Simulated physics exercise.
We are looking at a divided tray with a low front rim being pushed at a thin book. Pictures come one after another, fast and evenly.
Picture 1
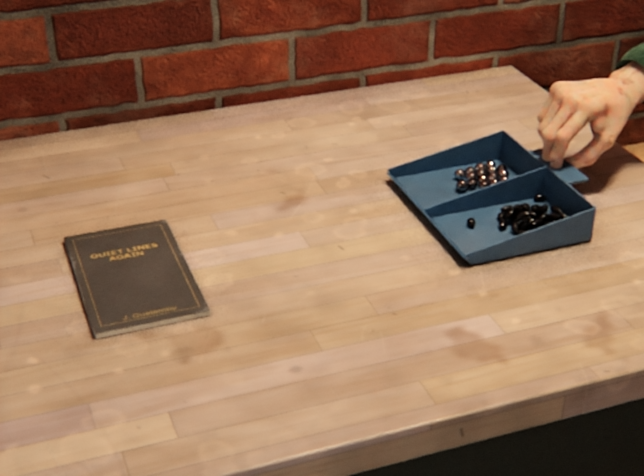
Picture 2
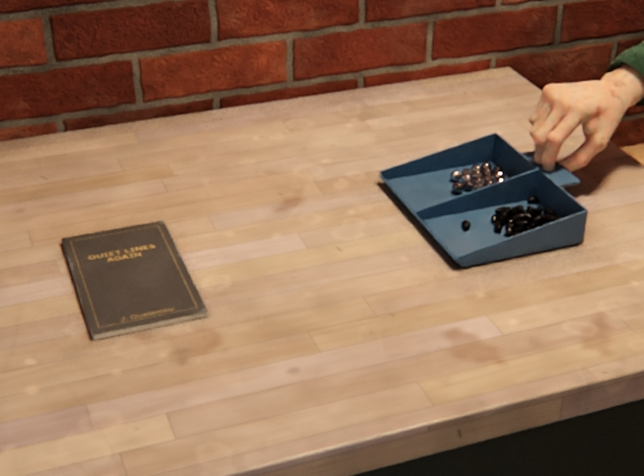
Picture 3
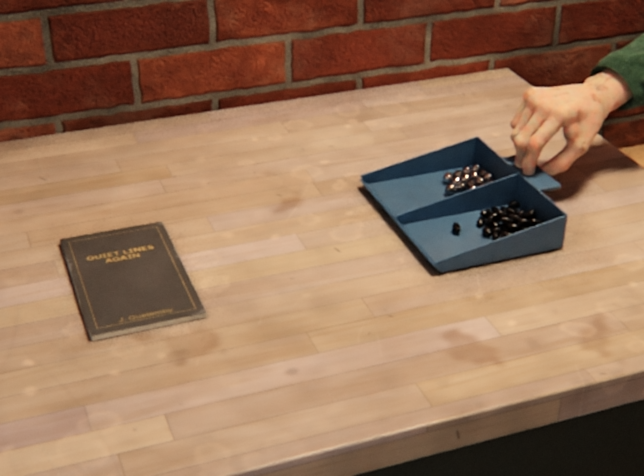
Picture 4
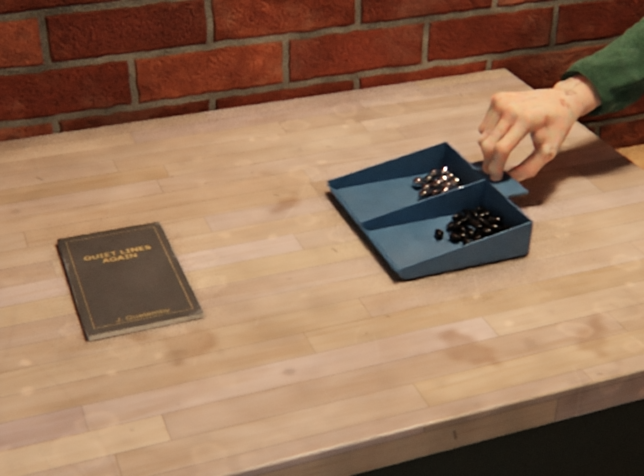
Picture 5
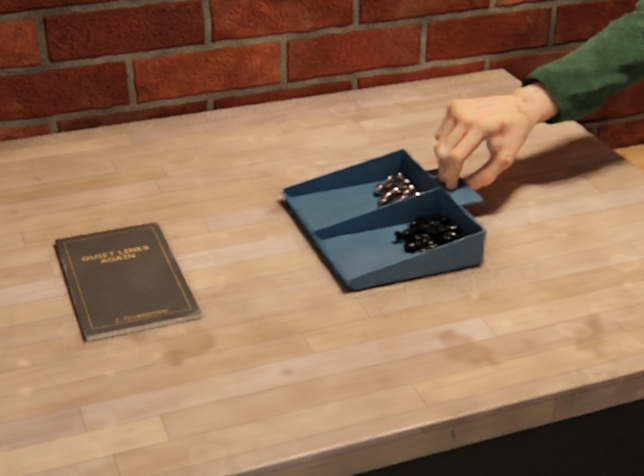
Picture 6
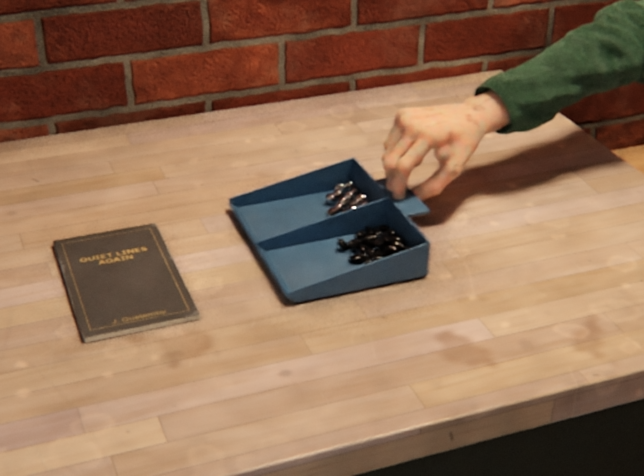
A hand pushes a blue divided tray of dark and shiny pieces left across the table.
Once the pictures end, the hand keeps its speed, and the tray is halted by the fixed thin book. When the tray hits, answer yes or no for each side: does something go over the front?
Nearer handful: Yes, some goes over. Farther handful: Yes, some goes over.
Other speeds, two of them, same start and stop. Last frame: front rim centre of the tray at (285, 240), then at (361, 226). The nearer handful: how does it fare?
First it sends some over the front rim, then it is held by the rim.
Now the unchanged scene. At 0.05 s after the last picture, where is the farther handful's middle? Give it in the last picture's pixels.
Around (303, 216).
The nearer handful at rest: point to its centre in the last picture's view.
It ends up roughly at pixel (201, 285).
Then, 0.05 s on from there, tray still sliding, front rim near (209, 254); nearer handful all inside; farther handful all inside.
Then, 0.19 s on from there, tray stopped at the thin book; nearer handful a little out of the tray; farther handful a little out of the tray.
Then, 0.40 s on from there, tray stopped at the thin book; nearer handful near a quarter out of the tray; farther handful near half out of the tray.
In the end, tray stopped at the thin book; nearer handful near a quarter out of the tray; farther handful near half out of the tray.
